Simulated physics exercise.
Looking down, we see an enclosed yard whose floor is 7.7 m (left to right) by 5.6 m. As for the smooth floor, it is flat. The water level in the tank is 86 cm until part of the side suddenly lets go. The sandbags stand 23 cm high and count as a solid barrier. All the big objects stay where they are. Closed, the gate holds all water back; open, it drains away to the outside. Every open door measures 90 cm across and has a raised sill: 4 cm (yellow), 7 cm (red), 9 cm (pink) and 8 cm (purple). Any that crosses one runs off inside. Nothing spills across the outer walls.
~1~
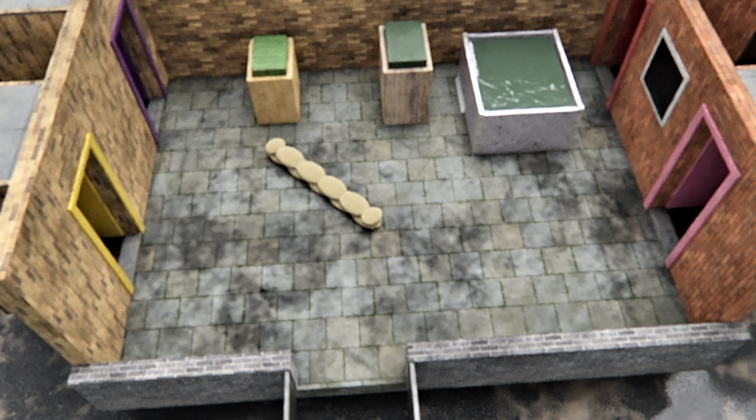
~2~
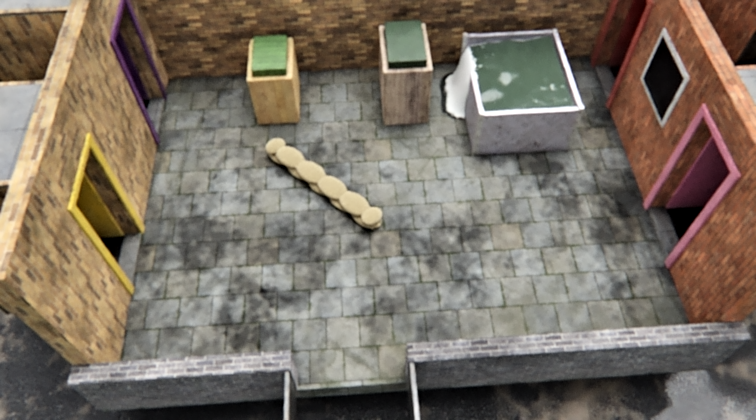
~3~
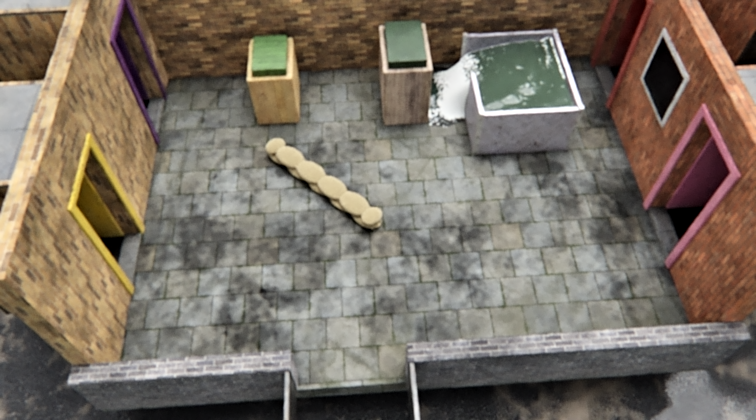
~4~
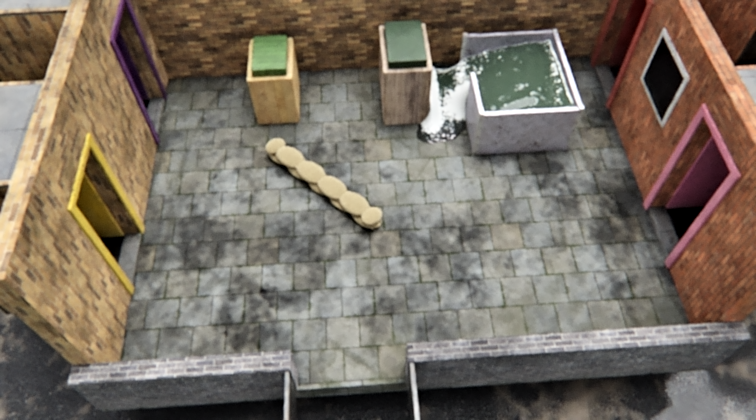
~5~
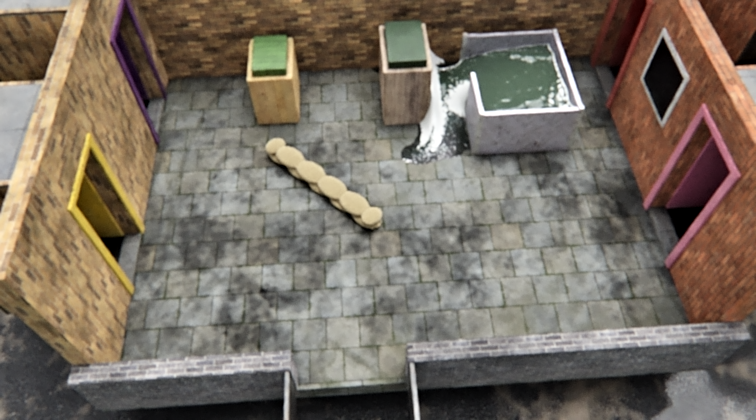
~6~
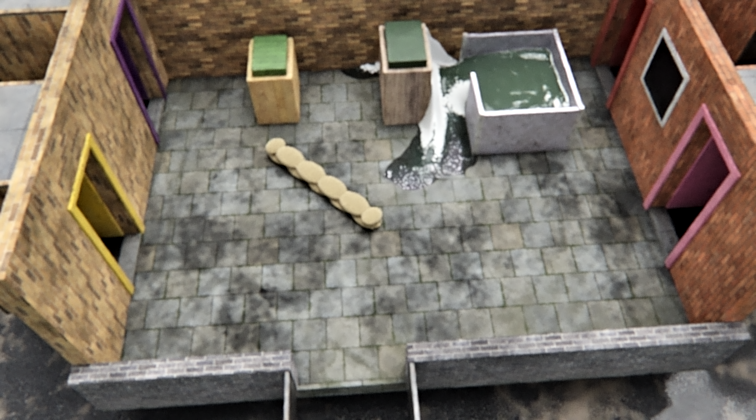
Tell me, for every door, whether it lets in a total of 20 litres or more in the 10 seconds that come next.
At the end, at the yellow door the amount will not overshoot the limit; at the red door the amount will overshoot the limit; at the pink door the amount will not overshoot the limit; at the purple door the amount will not overshoot the limit.
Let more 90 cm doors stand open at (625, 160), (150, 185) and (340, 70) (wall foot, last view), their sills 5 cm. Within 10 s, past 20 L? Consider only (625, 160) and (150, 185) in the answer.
The first doorway stays inside and the second stays inside.
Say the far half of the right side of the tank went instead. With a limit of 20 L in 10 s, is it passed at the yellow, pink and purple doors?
Yellow door doesn't reach it, pink door doesn't reach it, purple door doesn't reach it.
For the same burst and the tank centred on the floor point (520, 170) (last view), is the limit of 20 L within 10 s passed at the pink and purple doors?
Lab note: Pink door limit not exceeded; purple door limit exceeded.
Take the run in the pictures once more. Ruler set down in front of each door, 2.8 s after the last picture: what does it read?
Yellow 0 cm, red 13 cm, pink 1 cm, purple 8 cm.
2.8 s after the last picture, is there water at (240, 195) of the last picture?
Untouched.
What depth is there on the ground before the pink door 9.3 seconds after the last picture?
Around 5.0 cm deep.
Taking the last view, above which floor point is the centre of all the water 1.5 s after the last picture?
Centre: Roughly (455, 123) px.
Then, 0.7 s after the last picture water covers 20 % of the floor and is deepest (56 cm) near (429, 65); yellow door not reached, red door not reached, pink door not reached, purple door not reached.
Then, 1.5 s after the last picture water covers 40 % of the floor and is deepest (42 cm) near (586, 57); yellow door not reached, red door 16 cm at the sill, 15 L in, pink door not reached, purple door not reached.
Then, 2.8 s after the last picture water covers 60 % of the floor and is deepest (27 cm) near (434, 93); yellow door not reached, red door 13 cm at the sill, 64 L in, pink door 1 cm at the sill, 0 L in, purple door 8 cm at the sill, 2 L in.
Then, 5.3 s after the last picture water covers 80 % of the floor and is deepest (18 cm) near (626, 349); yellow door 2 cm at the sill, 0 L in, red door 9 cm at the sill, 96 L in, pink door 7 cm at the sill, 0 L in, purple door 5 cm at the sill, 3 L in.
Then, 9.3 s after the last picture water covers 95 % of the floor and is deepest (10 cm) near (507, 190); yellow door 2 cm at the sill, 0 L in, red door 5 cm at the sill, 104 L in, pink door 5 cm at the sill, 0 L in, purple door 3 cm at the sill, 3 L in.
